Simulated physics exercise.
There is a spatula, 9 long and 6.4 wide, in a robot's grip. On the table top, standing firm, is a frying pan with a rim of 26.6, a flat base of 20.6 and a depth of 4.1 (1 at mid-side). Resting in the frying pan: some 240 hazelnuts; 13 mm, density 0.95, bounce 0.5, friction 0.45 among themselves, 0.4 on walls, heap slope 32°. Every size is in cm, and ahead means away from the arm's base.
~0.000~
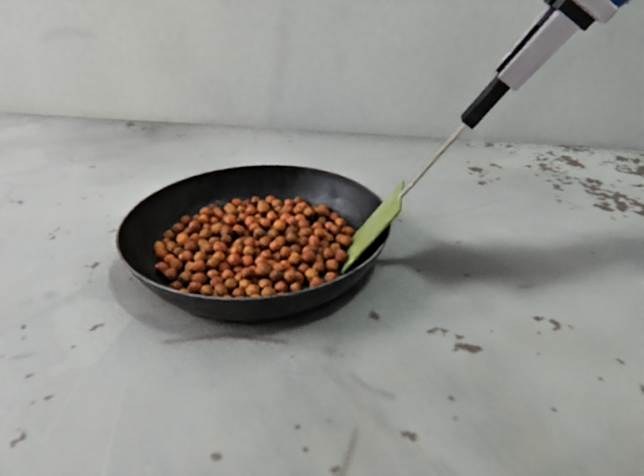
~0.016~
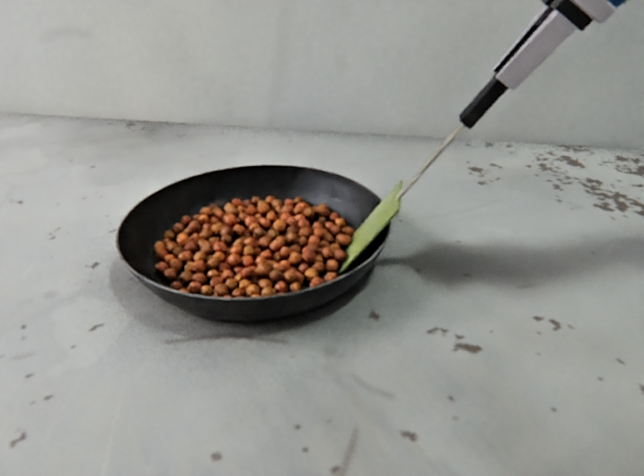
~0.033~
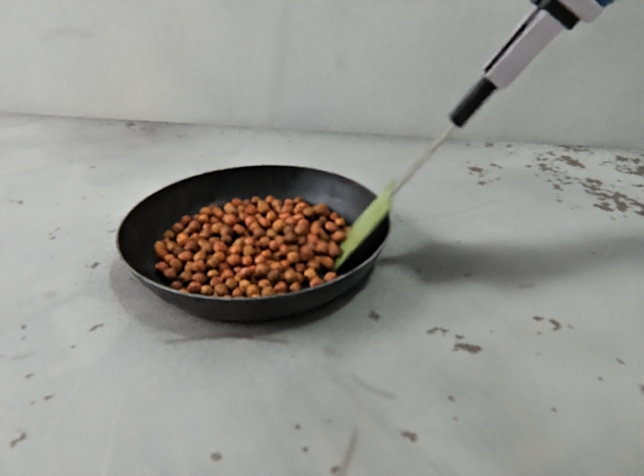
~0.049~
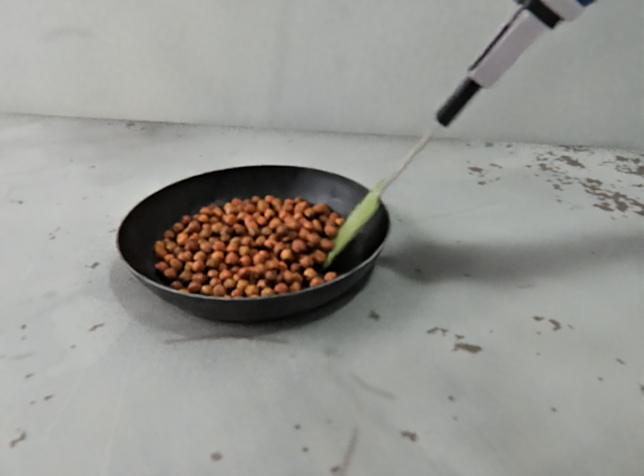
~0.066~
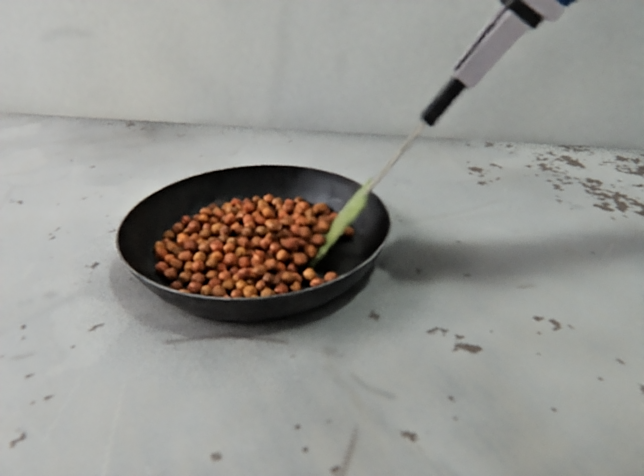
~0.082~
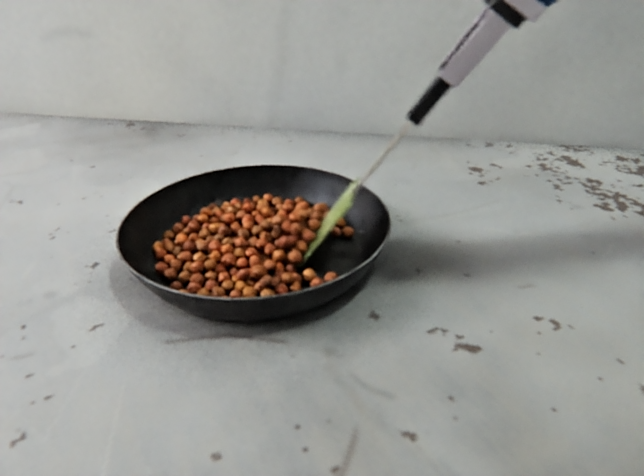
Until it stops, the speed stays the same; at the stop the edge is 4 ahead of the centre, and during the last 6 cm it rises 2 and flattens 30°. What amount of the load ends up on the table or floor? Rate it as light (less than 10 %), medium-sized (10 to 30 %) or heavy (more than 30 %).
Rated light.
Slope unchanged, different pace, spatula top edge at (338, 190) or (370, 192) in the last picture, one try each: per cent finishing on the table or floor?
0 % and 0 %.
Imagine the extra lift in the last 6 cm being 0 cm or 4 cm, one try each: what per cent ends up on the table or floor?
Roughly 0 per cent, then 0 per cent.
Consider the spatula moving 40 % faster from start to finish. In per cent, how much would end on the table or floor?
About 0 %.
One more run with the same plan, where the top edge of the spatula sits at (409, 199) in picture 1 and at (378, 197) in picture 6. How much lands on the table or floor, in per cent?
It comes to something like 0 %, give or take.
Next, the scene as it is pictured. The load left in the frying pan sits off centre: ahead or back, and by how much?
About 3.5 cm ahead.
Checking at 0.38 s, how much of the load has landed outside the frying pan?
0 %.
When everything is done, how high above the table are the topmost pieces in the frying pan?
Peak at rest, approximately 4.0 centimetres.
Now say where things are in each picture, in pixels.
The first picture shows spatula top edge at (402, 194), sloping 56°; upper third of the load around (262, 237), from x 160 to 350, top at y 200; 243 in the frying pan.
The second picture shows spatula top edge at (401, 194), sloping 56°; upper third of the load around (262, 237), from x 160 to 350, top at y 200.
The third picture shows spatula top edge at (392, 194), sloping 56°; upper third of the load around (265, 240), from x 160 to 350, top at y 200.
The fourth picture shows spatula top edge at (380, 193), sloping 56°; upper third of the load around (264, 235), from x 160 to 350, top at y 200.
The fifth picture shows spatula top edge at (367, 192), sloping 56°; upper third of the load around (262, 234), from x 160 to 350, top at y 200.
The sixth picture shows spatula top edge at (355, 191), sloping 56°; upper third of the load around (263, 234), from x 160 to 350, top at y 200; 243 in the frying pan.
After 0.12 s, sloping 54°, highest piece 5 above the table; 243 in the frying pan.
After 0.16 s, sloping 41°, highest piece 5 above the table; 243 in the frying pan.
After 0.38 s, sloping 26°, highest piece 4 above the table; 243 in the frying pan.
After 1.43 s, sloping 26°, highest piece 3 above the table; 243 in the frying pan.
At rest, 243 in the frying pan. That is 0 % on the table or floor.
